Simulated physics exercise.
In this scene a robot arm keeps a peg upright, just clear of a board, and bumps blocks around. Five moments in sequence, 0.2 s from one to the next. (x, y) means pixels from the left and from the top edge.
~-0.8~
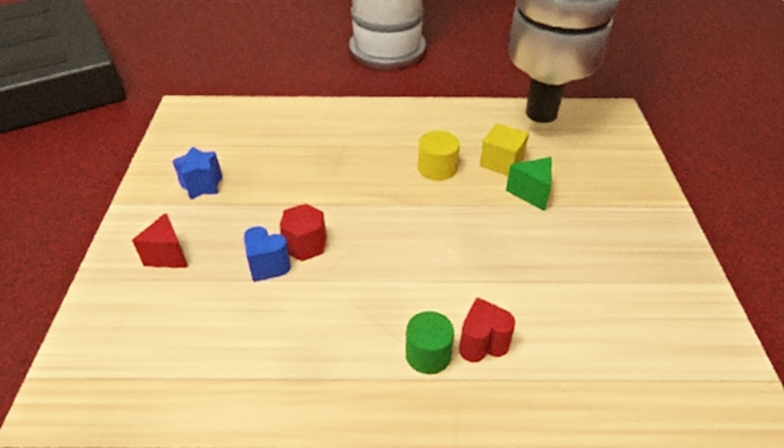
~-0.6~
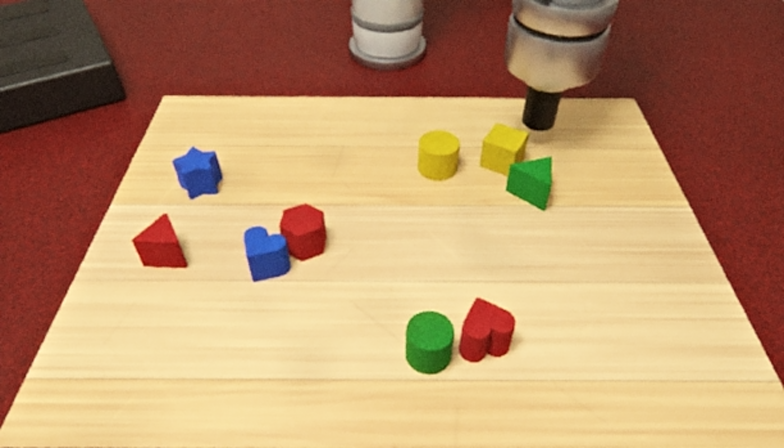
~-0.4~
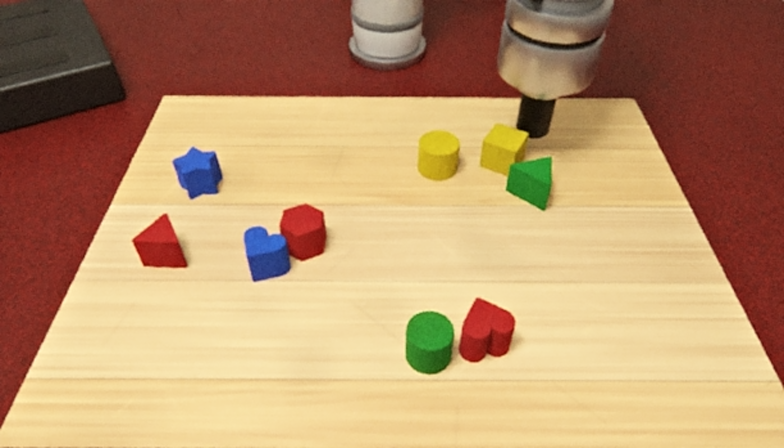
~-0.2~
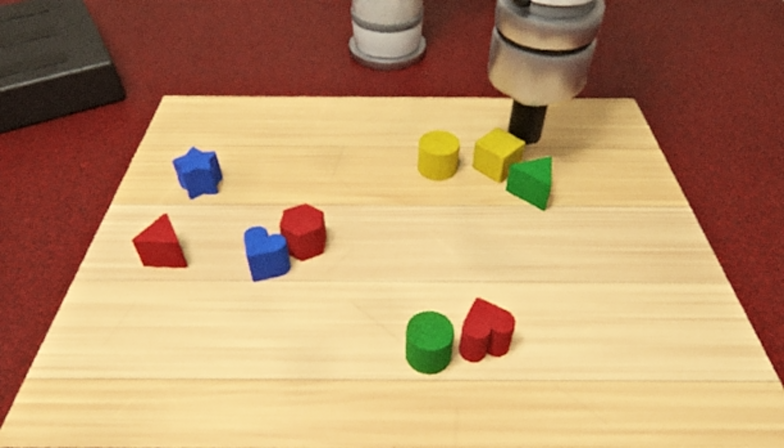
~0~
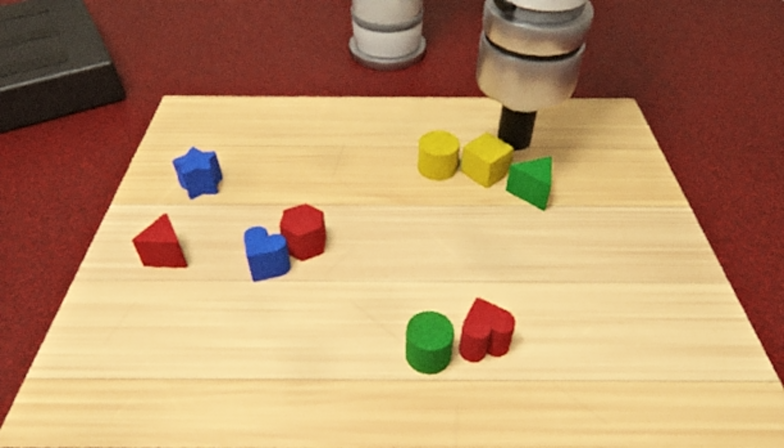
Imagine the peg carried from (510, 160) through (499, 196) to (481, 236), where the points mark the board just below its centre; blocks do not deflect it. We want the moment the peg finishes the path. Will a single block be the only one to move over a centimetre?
No, I don't think so.
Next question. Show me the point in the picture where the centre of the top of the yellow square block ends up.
The yellow square block ends near (463, 171).
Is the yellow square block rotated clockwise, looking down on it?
Yes.
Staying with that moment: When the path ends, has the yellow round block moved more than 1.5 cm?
No, it doesn't check out.
One third of the way, peg at (507, 165); yellow round block at (437, 144); yellow square block at (473, 164), turned 40° clockwise; green triangle at (537, 171), turned 20° anticlockwise.
Two thirds of the way, peg at (497, 190); yellow round block at (437, 144); yellow square block at (463, 170), turned 65° clockwise; green triangle at (536, 179), turned 55° anticlockwise.
At the end, peg at (485, 217); yellow round block at (437, 144); yellow square block at (463, 171), turned 65° clockwise; green triangle at (536, 179), turned 55° anticlockwise.
